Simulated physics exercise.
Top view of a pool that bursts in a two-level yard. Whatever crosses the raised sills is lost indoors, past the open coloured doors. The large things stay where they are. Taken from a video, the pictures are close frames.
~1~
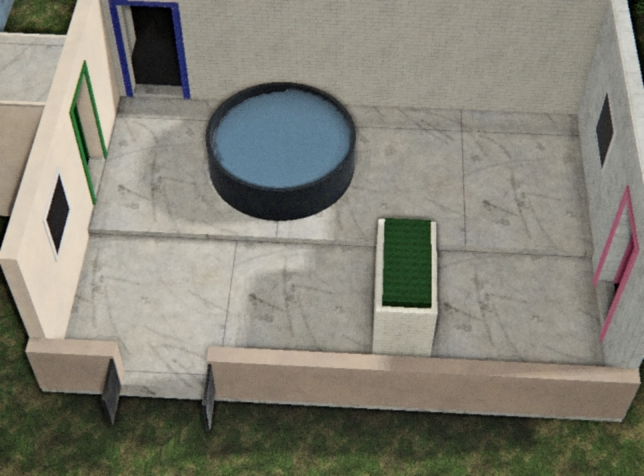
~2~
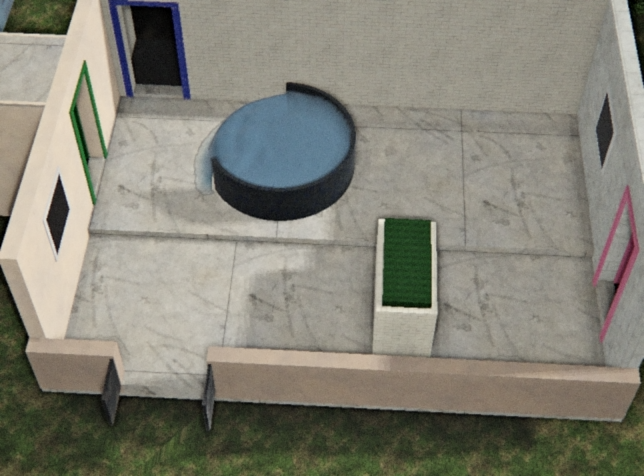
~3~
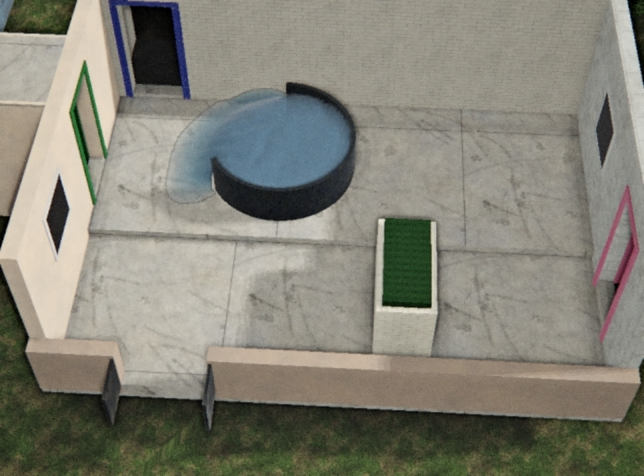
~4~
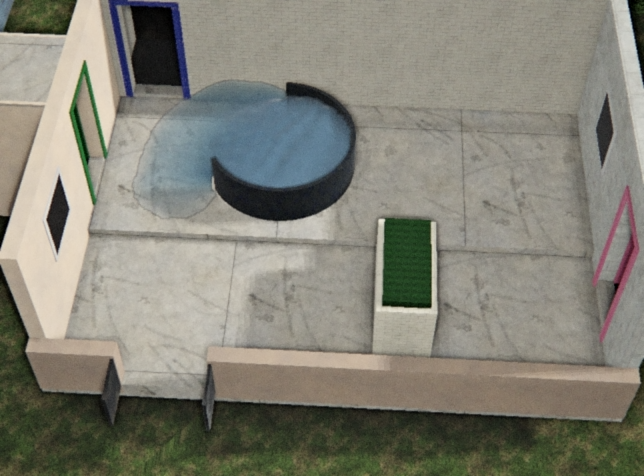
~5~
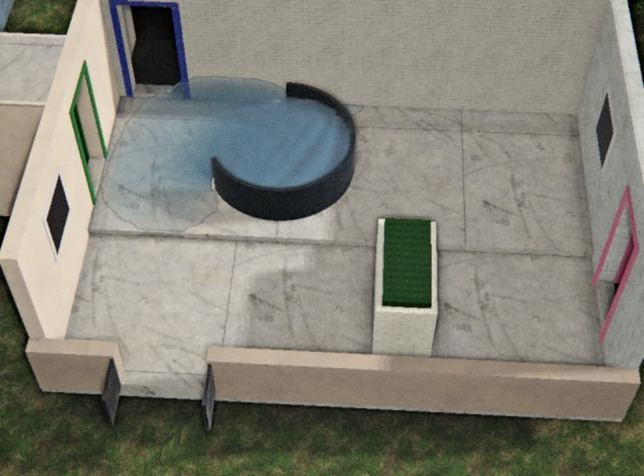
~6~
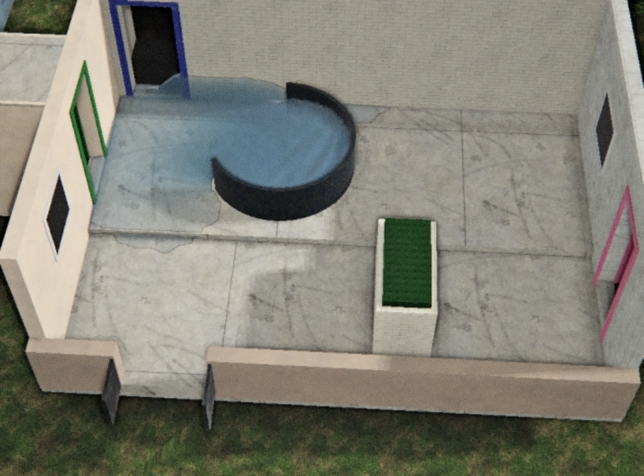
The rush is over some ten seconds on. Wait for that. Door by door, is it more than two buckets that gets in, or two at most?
Green door - more than two; blue door - more than two; pink door - two at most.
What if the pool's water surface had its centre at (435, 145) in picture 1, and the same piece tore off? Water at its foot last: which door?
The pink door.
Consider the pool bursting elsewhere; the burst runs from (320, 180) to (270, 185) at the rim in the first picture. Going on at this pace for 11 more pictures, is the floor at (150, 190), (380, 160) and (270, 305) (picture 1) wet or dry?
Bone-dry, bone-dry, submerged.
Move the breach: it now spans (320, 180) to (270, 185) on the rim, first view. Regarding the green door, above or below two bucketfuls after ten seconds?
Green: Remains below.
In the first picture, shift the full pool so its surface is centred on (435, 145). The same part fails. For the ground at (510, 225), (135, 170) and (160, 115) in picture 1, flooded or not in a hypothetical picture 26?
Point by point: Still bare; swamped; swamped.
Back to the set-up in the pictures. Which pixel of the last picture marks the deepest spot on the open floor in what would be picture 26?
It should be close to (58, 367).
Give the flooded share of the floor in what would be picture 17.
My guess is around 30 in a hundred.
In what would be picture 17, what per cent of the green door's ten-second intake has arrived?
Share at that point: Close to 45 in a hundred.
A moment on, water covers 20 % of the floor; the green door over two buckets in, the blue door over two buckets in, the pink door not reached.
Next, water covers 30 % of the floor; the green door far over two buckets in, the blue door far over two buckets in, the pink door not reached.
Then, water covers 45 % of the floor; the green door far over two buckets in, the blue door far over two buckets in, the pink door not reached.
Later, water covers 50 % of the floor; the green door far over two buckets in, the blue door far over two buckets in, the pink door not reached.
In the end, water covers 60 % of the floor; the green door far over two buckets in, the blue door far over two buckets in, the pink door wet at the sill, nothing in.
